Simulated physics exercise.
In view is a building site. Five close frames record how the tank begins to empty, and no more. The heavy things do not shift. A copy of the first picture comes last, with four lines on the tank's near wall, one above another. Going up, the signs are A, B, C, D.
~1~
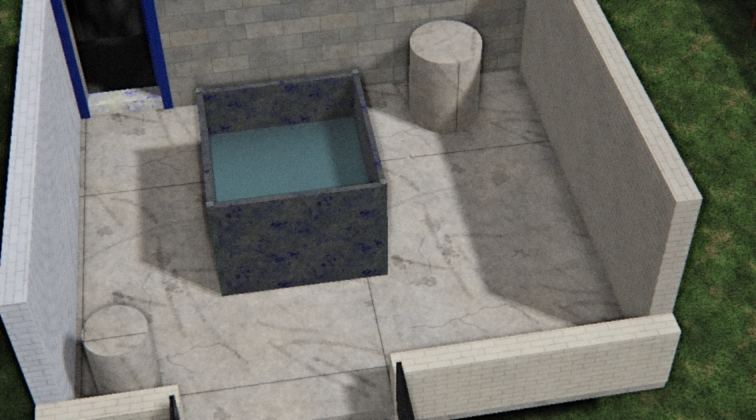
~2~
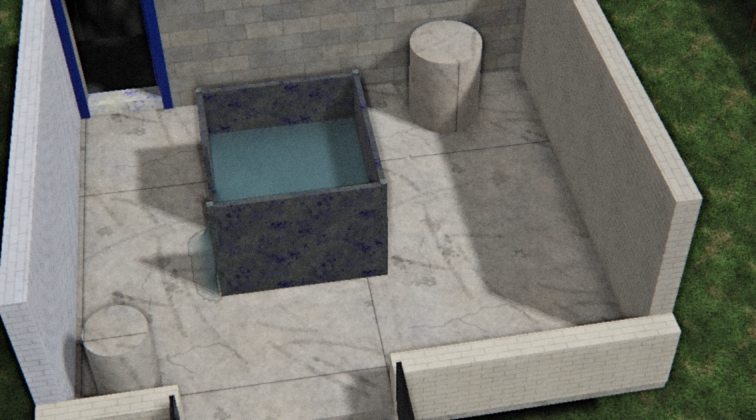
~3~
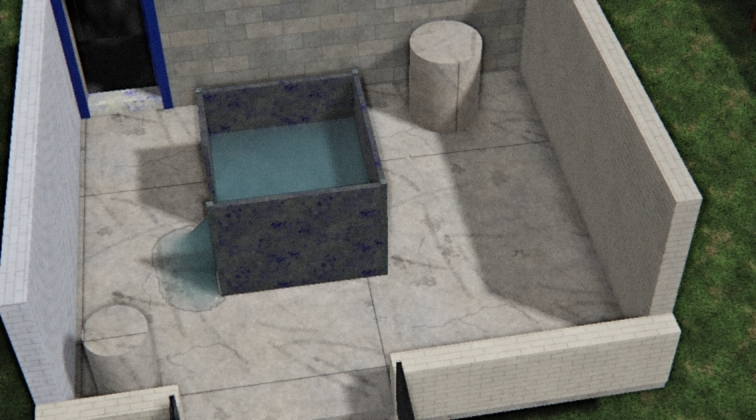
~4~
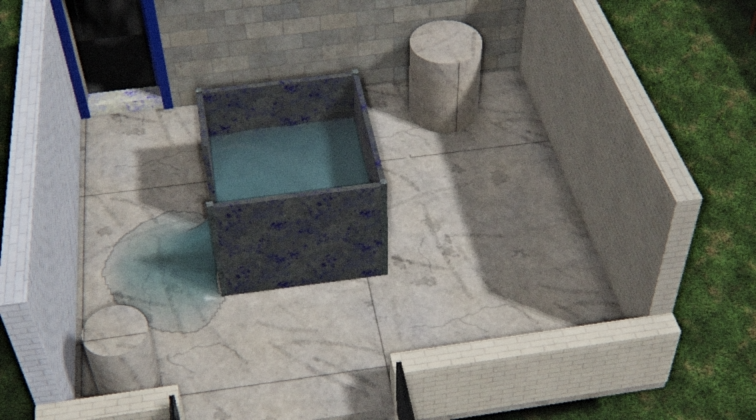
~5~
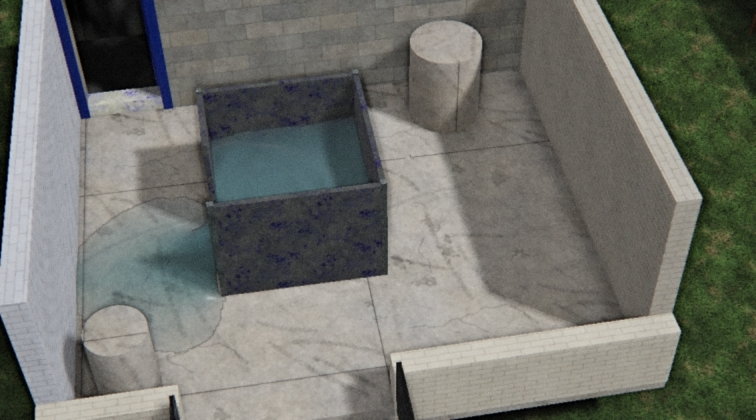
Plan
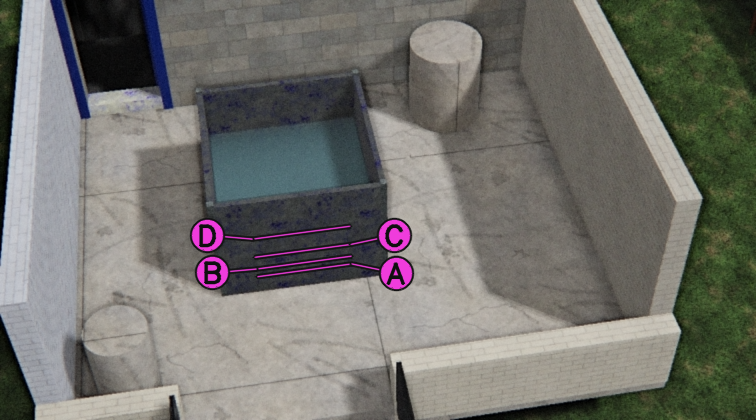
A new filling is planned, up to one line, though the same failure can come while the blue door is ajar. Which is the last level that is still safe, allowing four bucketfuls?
Mark C.
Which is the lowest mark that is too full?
The answer is D.
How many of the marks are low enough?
Three of the four.
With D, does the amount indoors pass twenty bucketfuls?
No, less.
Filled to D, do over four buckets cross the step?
Yes, that goes wrong.
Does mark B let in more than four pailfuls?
No.
On the marked copy, A at (304, 270); B at (304, 262); C at (303, 250); D at (301, 232); from the bottom up A, B, C, D.
With A, nothing gets over.
With B, nothing gets over.
With C, a splash gets over, under a bucket.
With D, about 8 bucketfuls get in.
